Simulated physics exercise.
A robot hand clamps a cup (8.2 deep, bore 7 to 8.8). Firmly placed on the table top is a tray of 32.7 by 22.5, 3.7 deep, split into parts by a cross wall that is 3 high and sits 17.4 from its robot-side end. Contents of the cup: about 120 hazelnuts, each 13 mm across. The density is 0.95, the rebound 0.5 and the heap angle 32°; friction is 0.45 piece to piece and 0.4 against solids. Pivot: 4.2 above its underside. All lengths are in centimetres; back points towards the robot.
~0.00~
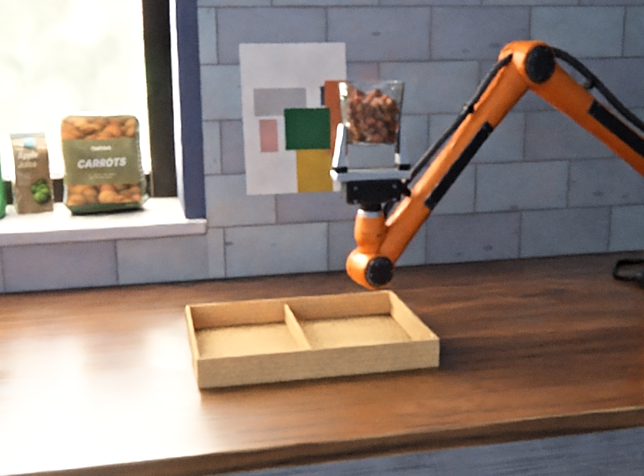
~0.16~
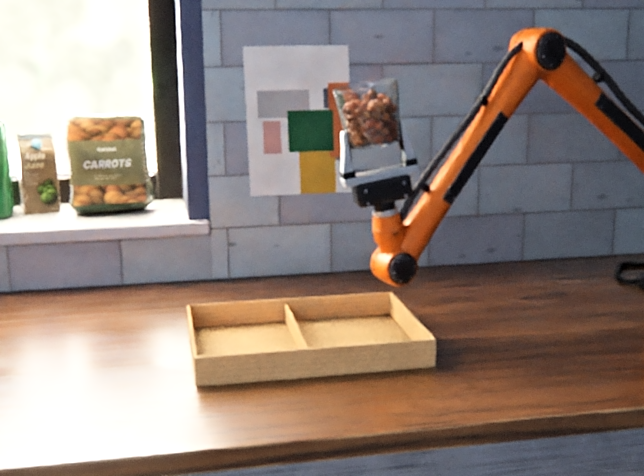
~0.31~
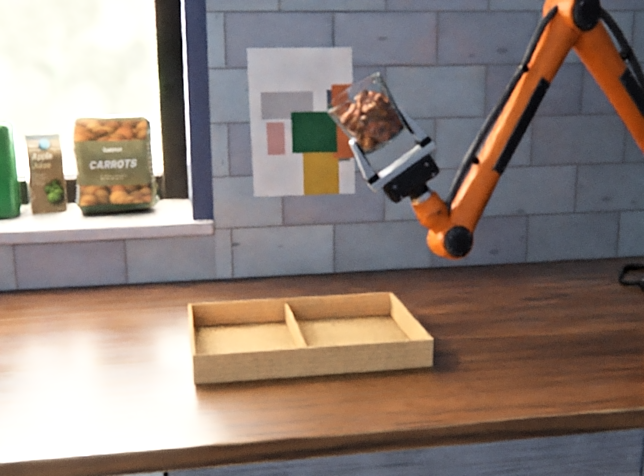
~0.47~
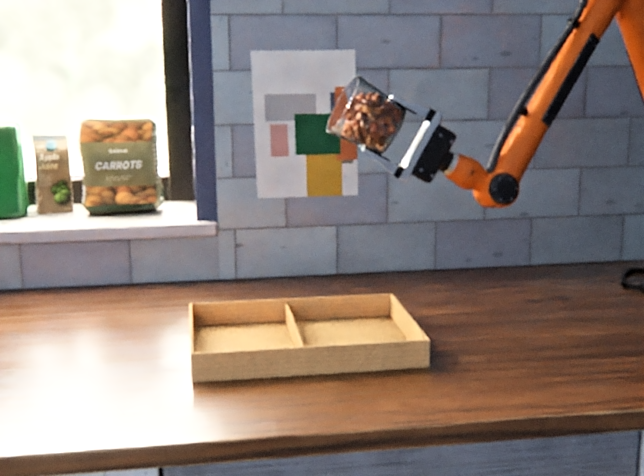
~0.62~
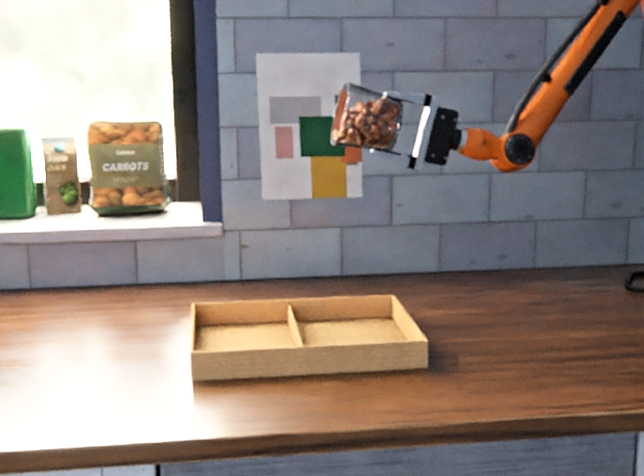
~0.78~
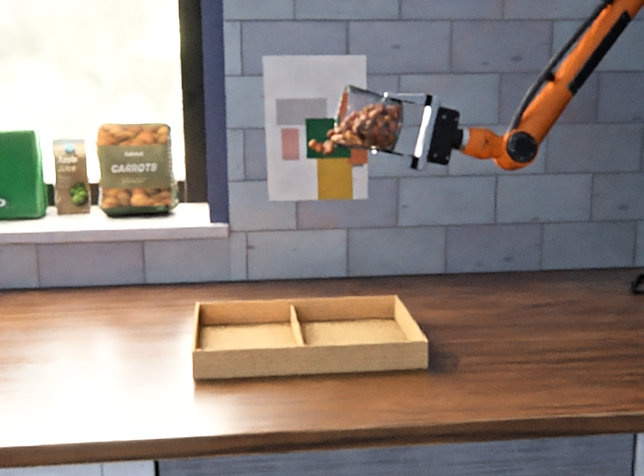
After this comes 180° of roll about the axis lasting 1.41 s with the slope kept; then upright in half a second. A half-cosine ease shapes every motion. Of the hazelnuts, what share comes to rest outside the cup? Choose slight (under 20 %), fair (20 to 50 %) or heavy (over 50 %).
Fair, 20 to 50 %.
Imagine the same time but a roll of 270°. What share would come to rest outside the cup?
I'd expect some 45 per cent.
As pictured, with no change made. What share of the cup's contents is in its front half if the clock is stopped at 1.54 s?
65 per cent, roughly.
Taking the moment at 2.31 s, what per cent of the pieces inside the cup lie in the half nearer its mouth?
About 35 per cent.
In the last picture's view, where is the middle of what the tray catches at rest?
I'd mark it about (313, 336) in the last picture.
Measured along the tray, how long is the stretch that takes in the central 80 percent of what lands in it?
Roughly 26 centimetres.
By 1.54 s, tipped 78°, highest piece 37 above the table; 100 in the cup, 13 in the robot-side part, 5 in the far-side part, 5 in flight or on a rim.
By 2.31 s, tipped 68°, highest piece 36 above the table; 78 in the cup, 24 in the robot-side part, 18 in the far-side part, 1 on the table or floor, 2 in flight or on a rim.
By 2.89 s, upright, highest piece 37 above the table; 78 in the cup, 26 in the robot-side part, 18 in the far-side part, 1 on the table or floor.
By 3.59 s, upright, highest piece 37 above the table; 78 in the cup, 26 in the robot-side part, 18 in the far-side part, 1 on the table or floor.
Final count, 78 in the cup, 26 in the robot-side part, 18 in the far-side part, 1 on the table or floor. That is 37 % outside the cup.
